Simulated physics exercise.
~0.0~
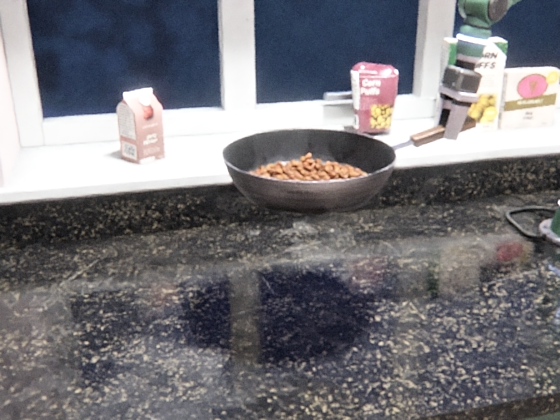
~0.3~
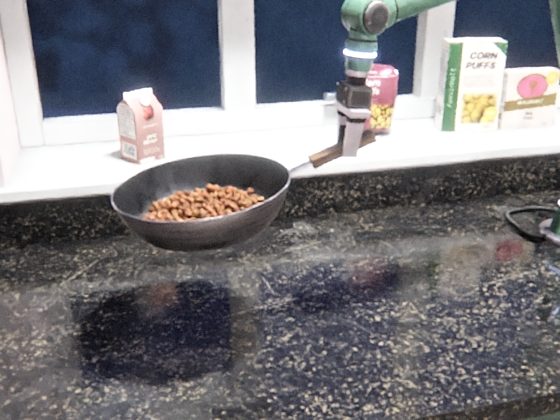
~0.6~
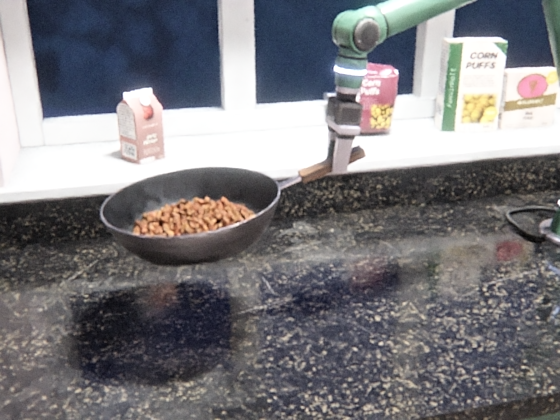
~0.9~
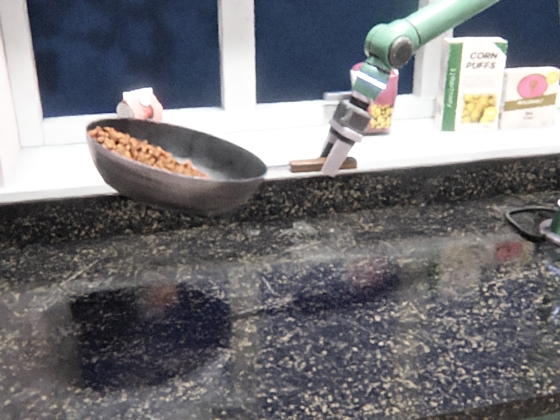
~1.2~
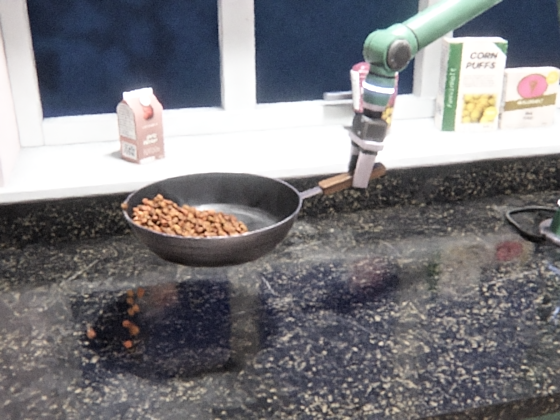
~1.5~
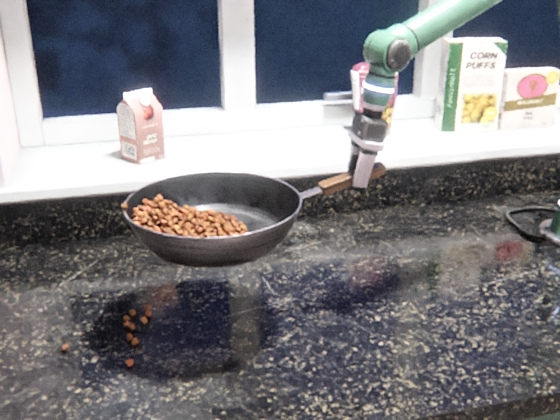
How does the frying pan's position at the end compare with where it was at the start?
At the end the frying pan is further left and a little lower in the view than it was at the start.
Above a dark counter, a robot arm carries a pan of brown pellets left, tilts it and levels it, spilling a few.
